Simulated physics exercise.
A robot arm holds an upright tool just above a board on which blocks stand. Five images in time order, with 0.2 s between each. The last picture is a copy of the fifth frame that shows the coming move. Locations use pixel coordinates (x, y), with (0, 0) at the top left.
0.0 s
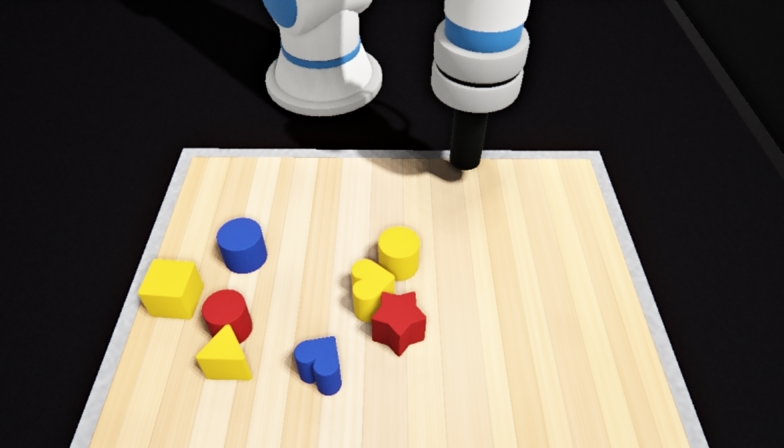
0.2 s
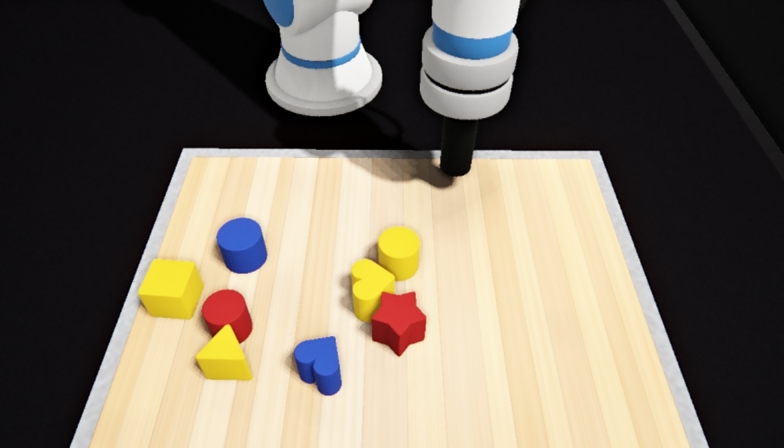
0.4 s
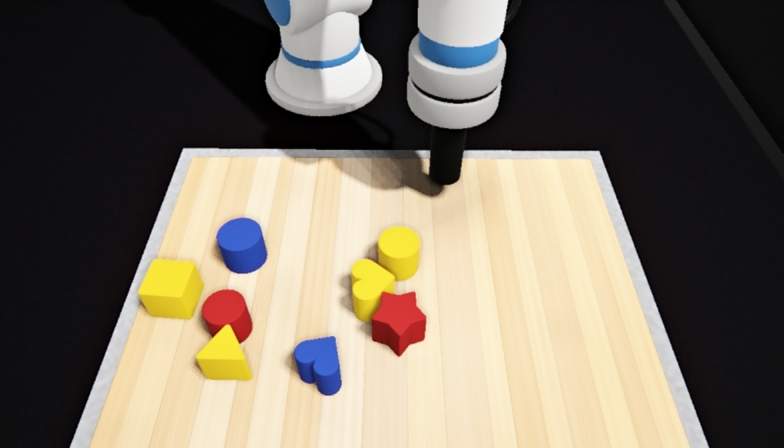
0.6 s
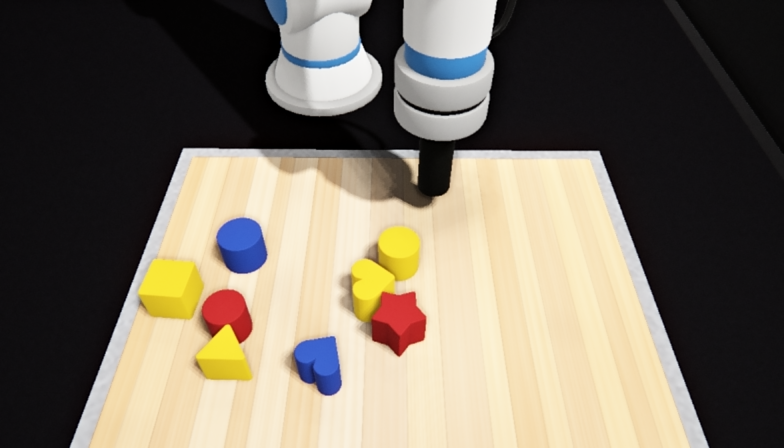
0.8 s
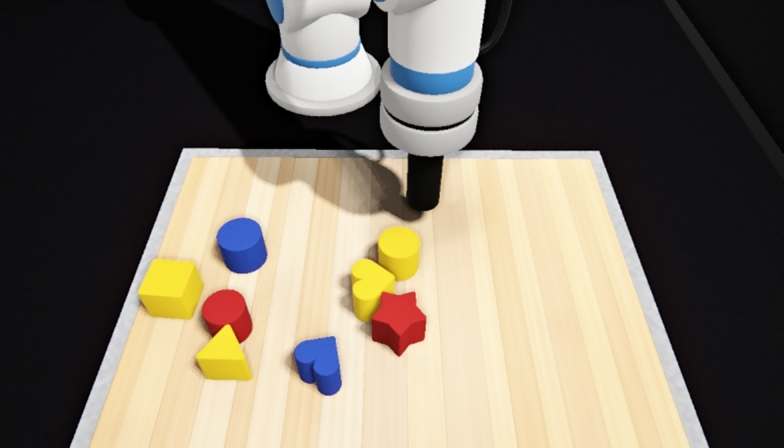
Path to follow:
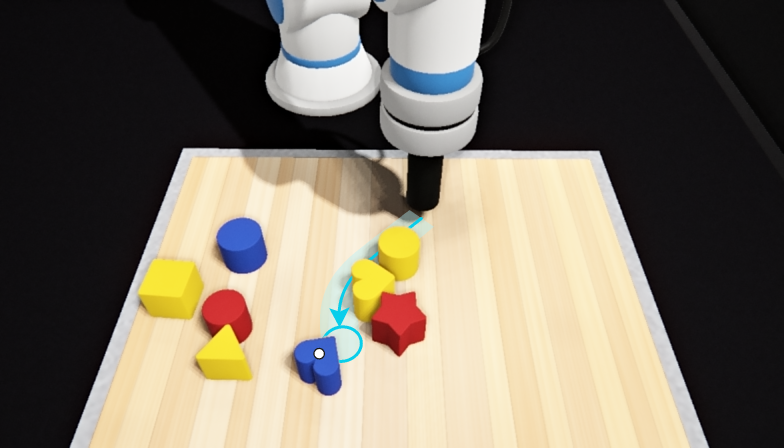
The clip shows a robot arm moving its upright black tool slowly left and toward the viewer over a wooden board, nearing a yellow cylinder, while the scattered red, blue and yellow blocks all stay still.
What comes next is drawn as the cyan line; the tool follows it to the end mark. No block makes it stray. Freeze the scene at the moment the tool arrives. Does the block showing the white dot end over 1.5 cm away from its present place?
It seems not.
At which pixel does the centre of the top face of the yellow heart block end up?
Near (370, 344).
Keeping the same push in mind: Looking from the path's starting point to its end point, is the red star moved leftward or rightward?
It shifts leftward.
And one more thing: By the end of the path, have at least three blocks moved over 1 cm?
Yes, that is how it ends up.
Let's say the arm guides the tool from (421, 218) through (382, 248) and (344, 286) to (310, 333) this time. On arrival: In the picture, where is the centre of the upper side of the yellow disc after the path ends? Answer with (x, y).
The middle of the upper face of the yellow disc will lie at about (389, 262) in the picture.
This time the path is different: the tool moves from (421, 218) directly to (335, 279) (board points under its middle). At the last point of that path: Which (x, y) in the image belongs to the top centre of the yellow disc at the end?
I predict (389, 258).
The line goes from (421, 218) through (382, 250) and (345, 289) to (342, 344); the dot is on the blue heart block.
On the path given first. One third of the way, tool at (382, 232); yellow disc at (393, 254).
Two thirds of the way, tool at (343, 272); yellow heart block at (362, 298), turned 25° anticlockwise; yellow disc at (390, 264).
At the end, tool at (340, 327); blue heart block unmoved; yellow heart block at (370, 344), turned 85° anticlockwise; red star at (411, 322), turned 50° anticlockwise; yellow disc at (390, 264).
